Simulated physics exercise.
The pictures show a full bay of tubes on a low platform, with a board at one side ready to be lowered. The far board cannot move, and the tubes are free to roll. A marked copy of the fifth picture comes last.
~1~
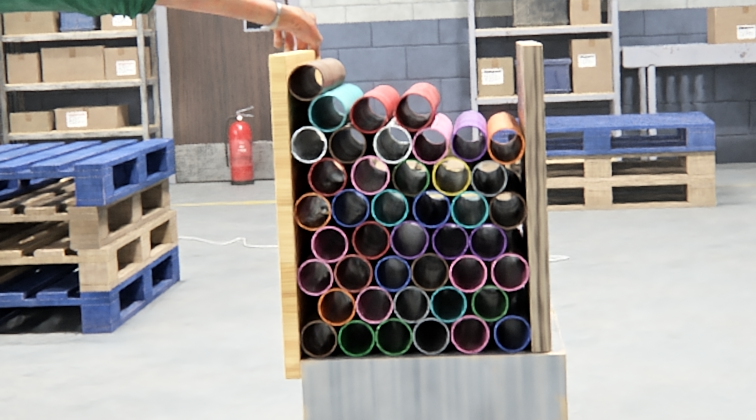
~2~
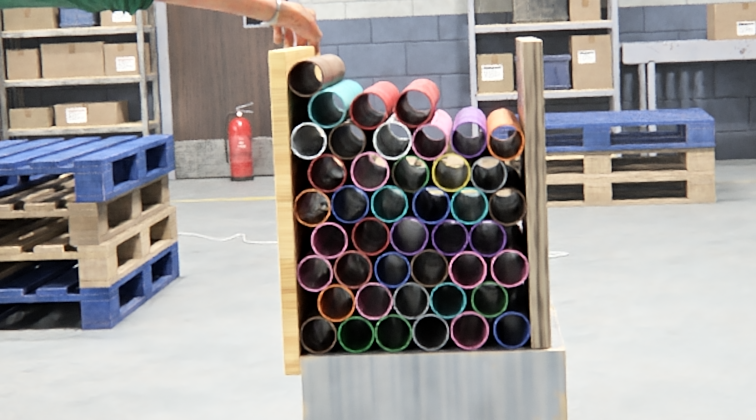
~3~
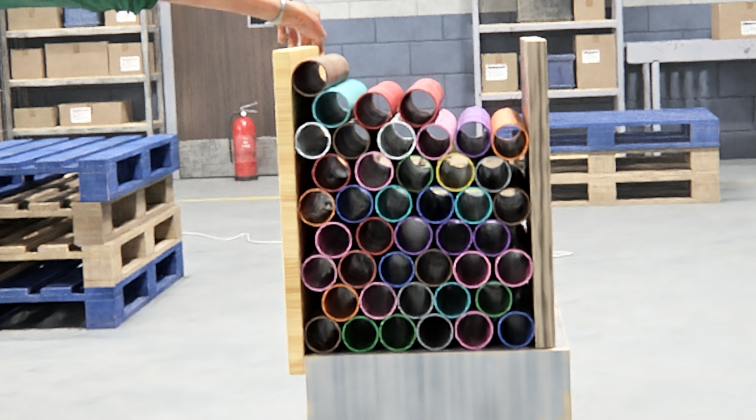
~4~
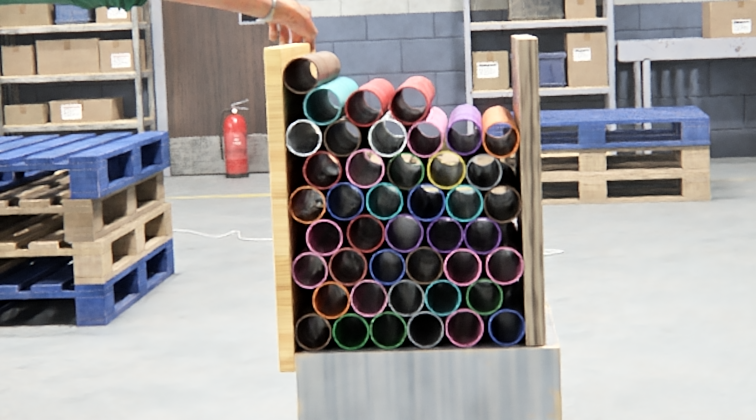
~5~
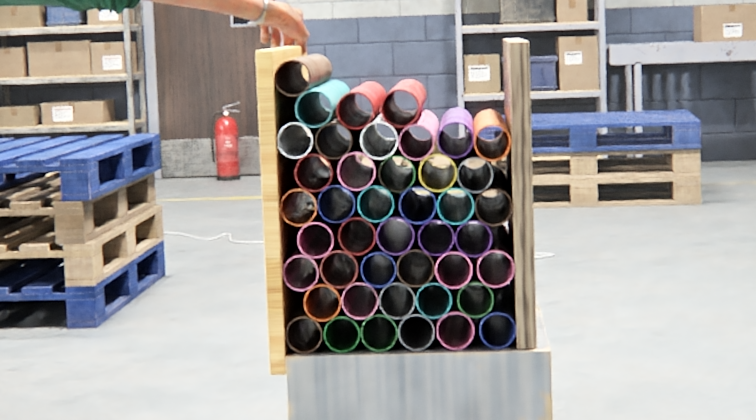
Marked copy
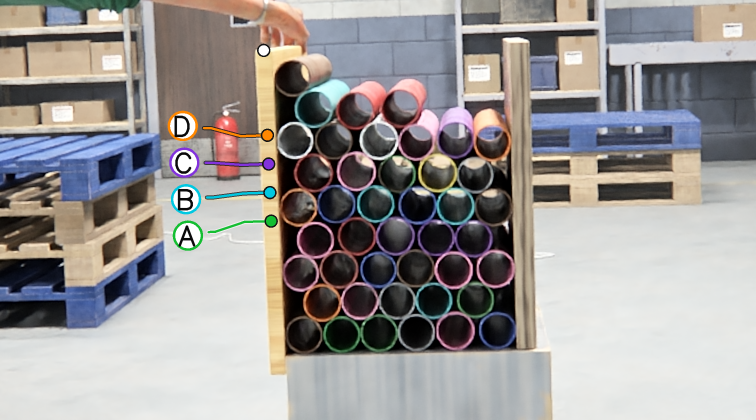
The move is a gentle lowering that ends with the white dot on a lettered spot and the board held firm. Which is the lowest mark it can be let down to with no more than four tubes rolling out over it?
Slide it to A.
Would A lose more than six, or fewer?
It loses fewer than six.
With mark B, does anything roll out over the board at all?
At B: Yes.
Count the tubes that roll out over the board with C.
With C, one.
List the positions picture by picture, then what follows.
A yellow tube (452, 176); a white tube (393, 144); a red tube (414, 111), in the first frame.
A red tube (414, 108); side board (304, 196), in the second frame.
A brown tube (323, 335); a blue tube (517, 329), in the third frame.
A pink tube (310, 270); a brown tube (424, 266), in the fourth frame.
A purple tube (437, 237); a turquoise tube (376, 203); a yellow tube (438, 173), in the fifth frame.
On the marked copy, A at (271, 221); B at (270, 192); C at (269, 164); D at (268, 136); the white dot at (264, 51).
Taking A. A third of the way, top of the board (276, 124).
Two thirds of the way, top of the board (279, 207).
When it is over, top of the board (280, 220), three out over the board.
As for the rest, B three out over the board; C one out over the board; D one out over the board.
